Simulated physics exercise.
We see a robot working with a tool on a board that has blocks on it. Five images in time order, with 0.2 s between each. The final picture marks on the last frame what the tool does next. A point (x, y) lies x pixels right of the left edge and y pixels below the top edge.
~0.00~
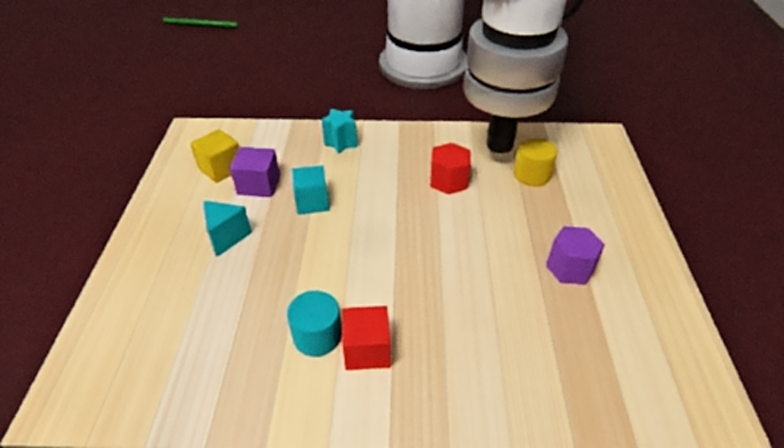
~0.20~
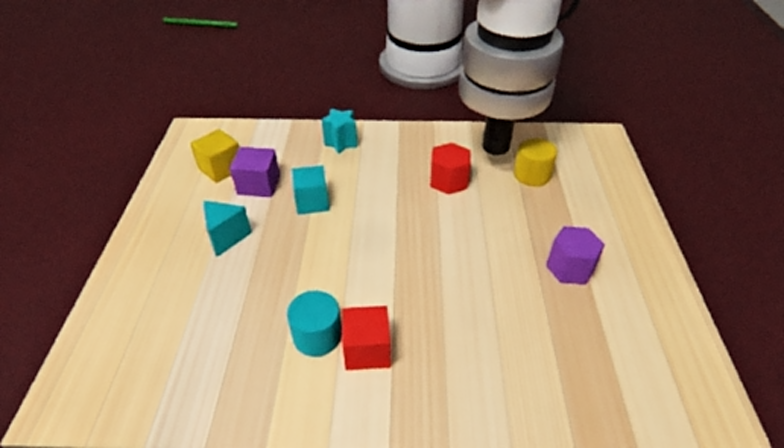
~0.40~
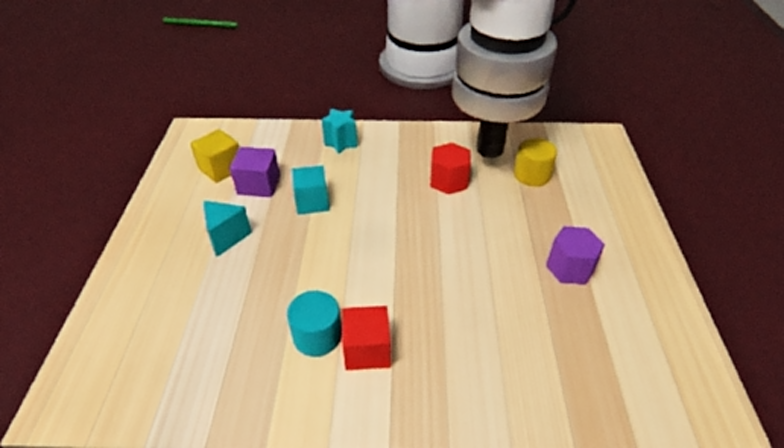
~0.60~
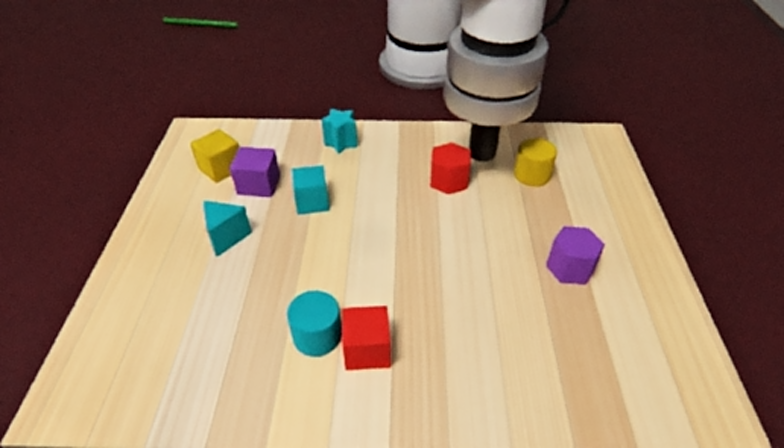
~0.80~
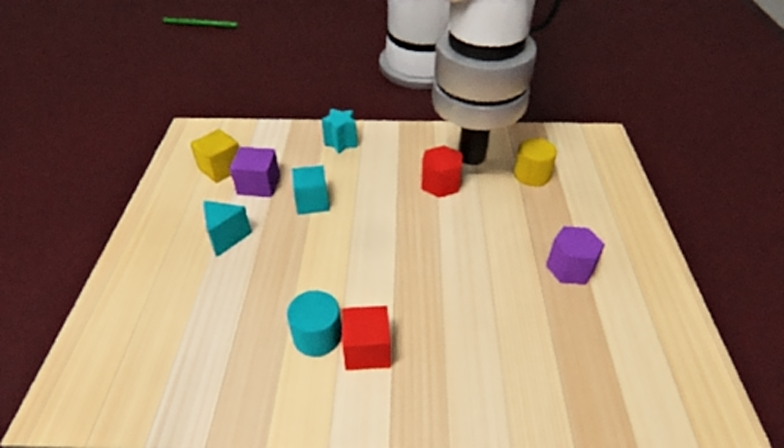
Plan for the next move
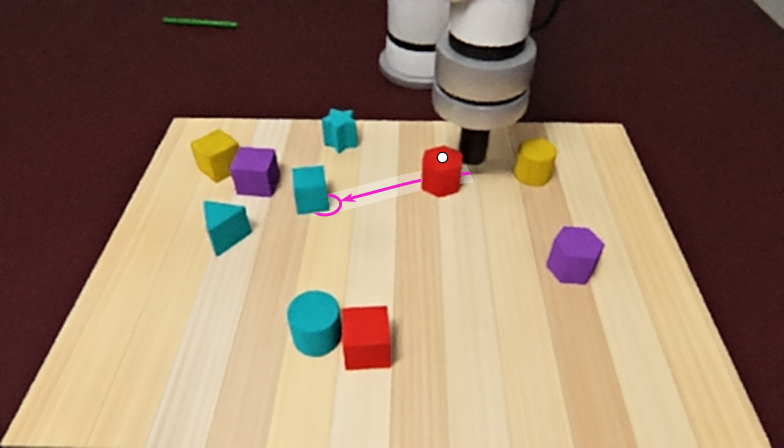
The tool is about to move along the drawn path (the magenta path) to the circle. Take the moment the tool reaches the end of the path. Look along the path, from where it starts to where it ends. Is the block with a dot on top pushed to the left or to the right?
Sideways shift: Left.
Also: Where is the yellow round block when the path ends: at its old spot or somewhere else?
That block will keep its spot.
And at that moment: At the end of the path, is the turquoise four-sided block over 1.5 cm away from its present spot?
That would be a yes.
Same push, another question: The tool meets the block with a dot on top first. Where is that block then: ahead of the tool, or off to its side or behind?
Beside or behind it.
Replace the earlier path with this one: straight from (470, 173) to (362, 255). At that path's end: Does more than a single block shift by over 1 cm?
In short: No.
Path on the board, from (470, 173) over (399, 186) to (326, 205); the dot is on the red six-sided block.
On the path given first. One third of the way, tool at (423, 165); red six-sided block at (401, 172), turned 35° anticlockwise.
Two thirds of the way, tool at (374, 177); red six-sided block at (373, 189), turned 110° anticlockwise.
At the end, tool at (324, 189); turquoise four-sided block at (291, 178), turned 15° clockwise; red six-sided block at (371, 191), turned 120° anticlockwise; yellow round block in place.
